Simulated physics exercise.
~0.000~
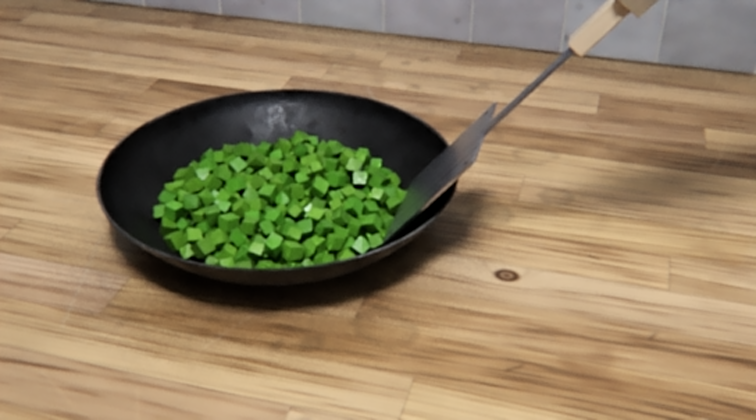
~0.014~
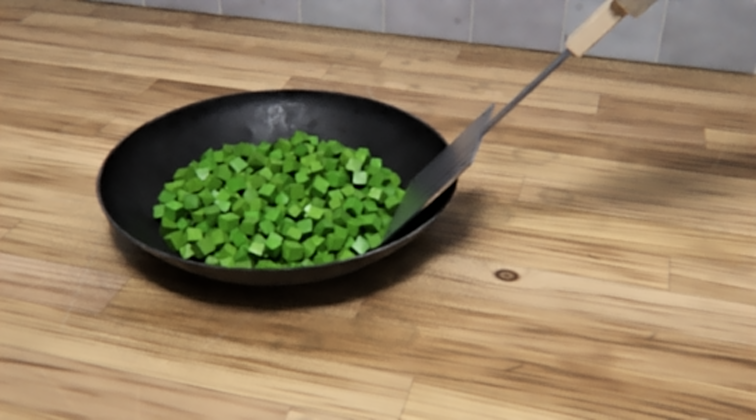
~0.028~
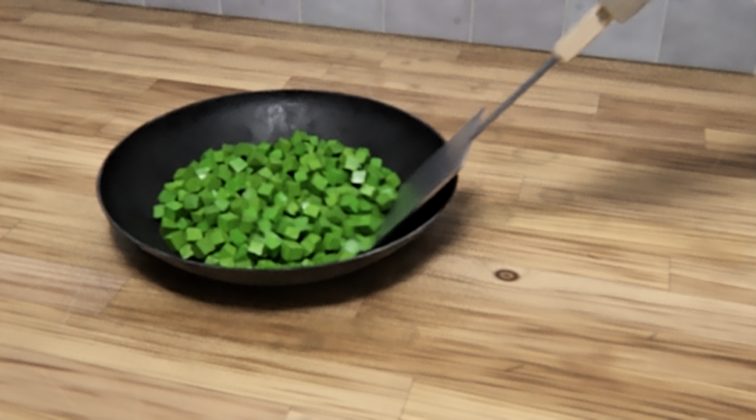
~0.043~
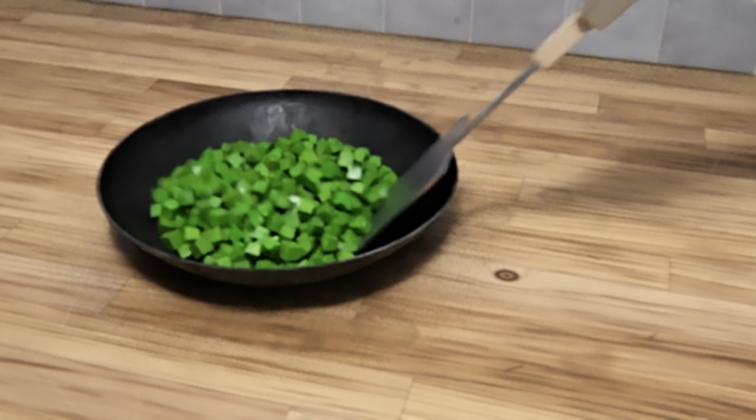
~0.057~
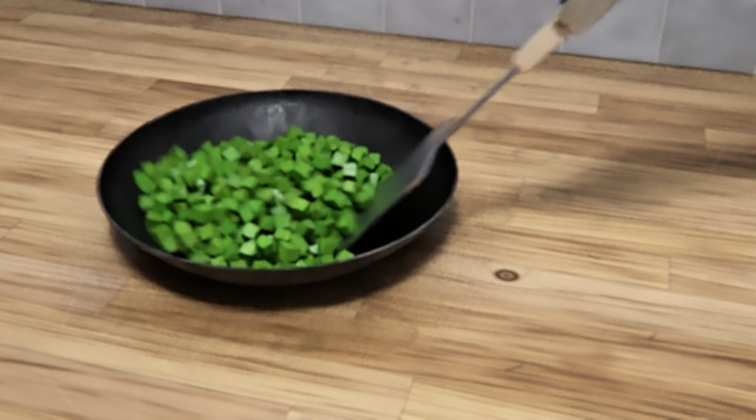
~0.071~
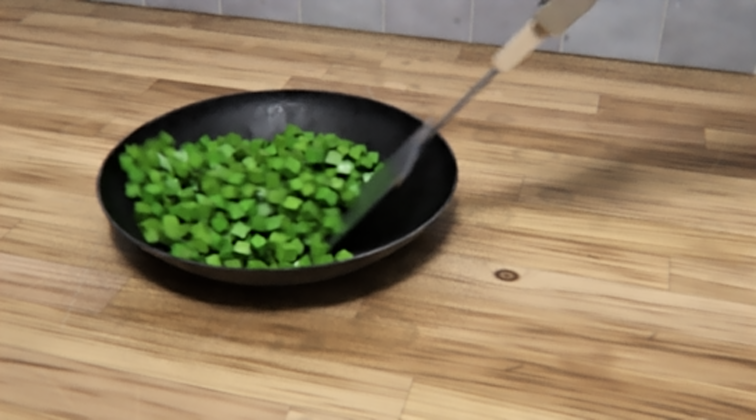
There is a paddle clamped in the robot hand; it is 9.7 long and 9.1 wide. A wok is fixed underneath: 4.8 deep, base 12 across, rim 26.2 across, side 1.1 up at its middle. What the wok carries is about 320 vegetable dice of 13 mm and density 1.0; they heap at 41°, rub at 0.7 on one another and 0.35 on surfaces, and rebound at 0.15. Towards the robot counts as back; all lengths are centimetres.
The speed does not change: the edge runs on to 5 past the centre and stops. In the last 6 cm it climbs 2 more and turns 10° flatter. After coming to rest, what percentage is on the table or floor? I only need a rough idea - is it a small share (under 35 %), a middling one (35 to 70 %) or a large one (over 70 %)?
A small one, under 35 %.
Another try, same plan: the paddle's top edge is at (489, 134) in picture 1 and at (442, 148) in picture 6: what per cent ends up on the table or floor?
My guess would be close to 15 per cent.
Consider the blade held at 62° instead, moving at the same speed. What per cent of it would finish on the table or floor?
Then about 20 per cent.
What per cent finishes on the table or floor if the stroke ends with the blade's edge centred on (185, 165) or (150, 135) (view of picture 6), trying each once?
Roughly 50 and 60 per cent.
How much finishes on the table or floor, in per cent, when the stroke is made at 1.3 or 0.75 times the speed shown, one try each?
Some 20 and 10 per cent.
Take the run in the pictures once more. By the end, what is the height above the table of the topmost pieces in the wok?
Height at rest: Roughly 6.5 cm.
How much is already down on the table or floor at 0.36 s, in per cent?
My estimate is roughly 20 %.
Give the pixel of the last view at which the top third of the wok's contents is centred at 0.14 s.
It is centred at roughly (167, 160).
By 0.11 s, sloping 52°, highest piece 7 above the table; 321 in the wok, 2 on the blade or in flight.
By 0.14 s, sloping 48°, highest piece 9 above the table; 314 in the wok, 9 on the blade or in flight.
By 0.36 s, sloping 42°, highest piece 6 above the table; 257 in the wok, 58 on the table or floor, 8 on the blade or in flight.
By 1.41 s, sloping 42°, highest piece 6 above the table; 257 in the wok, 66 on the table or floor.
Final count, 257 in the wok, 66 on the table or floor. That is 20 % on the table or floor.
